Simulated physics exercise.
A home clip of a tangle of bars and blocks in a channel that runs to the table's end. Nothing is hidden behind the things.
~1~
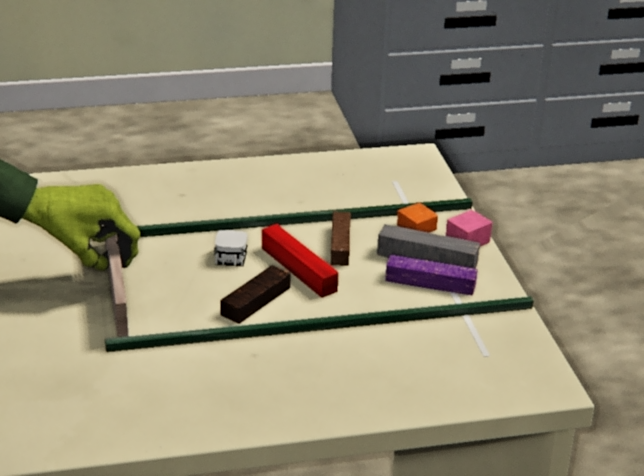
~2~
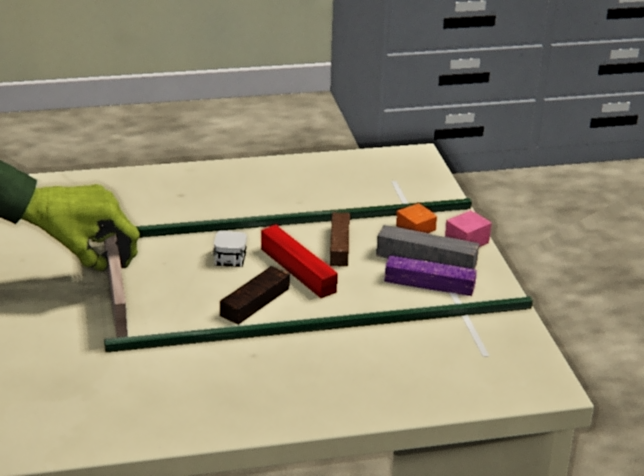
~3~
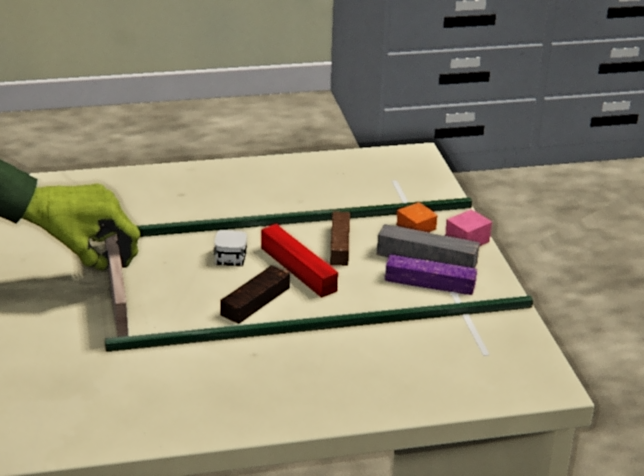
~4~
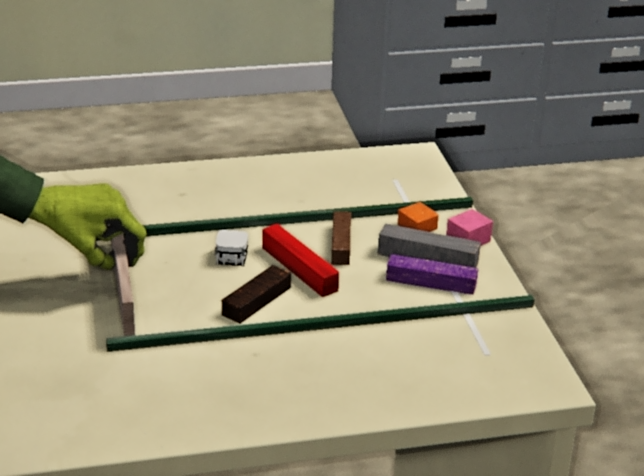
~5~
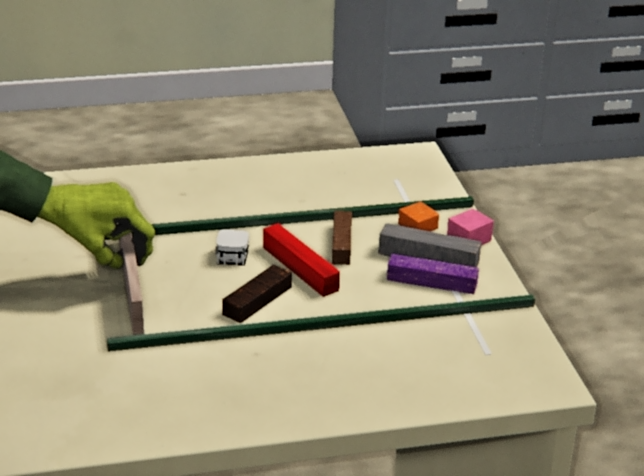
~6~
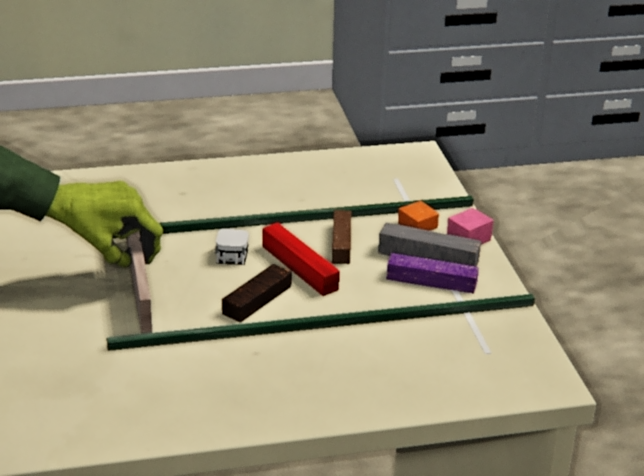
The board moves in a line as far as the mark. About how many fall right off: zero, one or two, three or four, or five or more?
Outcome: The number that fall off is three or four.
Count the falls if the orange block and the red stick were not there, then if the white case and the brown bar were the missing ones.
First 0, then 1.
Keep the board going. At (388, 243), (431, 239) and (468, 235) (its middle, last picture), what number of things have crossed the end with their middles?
Place by place, 0, 3 and 6.
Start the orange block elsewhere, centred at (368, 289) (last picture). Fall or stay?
The orange block survives.
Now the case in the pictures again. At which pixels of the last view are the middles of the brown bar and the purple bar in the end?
Near (481, 222) and (513, 268).
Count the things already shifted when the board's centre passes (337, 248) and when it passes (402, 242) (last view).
The counts are 6 and 8.
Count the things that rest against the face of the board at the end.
It touches 2.
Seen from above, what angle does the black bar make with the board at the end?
Some 0 degrees.
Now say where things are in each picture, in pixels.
The first frame shows pink block (469, 231); orange block (417, 220); grey bar (428, 249); board (115, 270); tape (436, 260).
The second frame shows orange block (417, 221); board (114, 270).
The third frame shows grey bar (428, 249); purple bar (431, 275).
The fourth frame shows pink block (469, 230); red stick (300, 260).
The fifth frame shows orange block (419, 219); white case (233, 248).
The sixth frame shows pink block (470, 229); orange block (419, 218); grey bar (429, 247); board (138, 266); tape (437, 257).
Soon after, none off yet; pink block at rest near (470, 229); orange block at rest near (419, 218); grey bar at rest near (429, 247).
After that, none off yet; pink block at rest near (470, 229); orange block at rest near (419, 218); grey bar displaced a little near (459, 247).
In the end, the number that fall off is three or four; gone, grey bar, orange block and pink block.
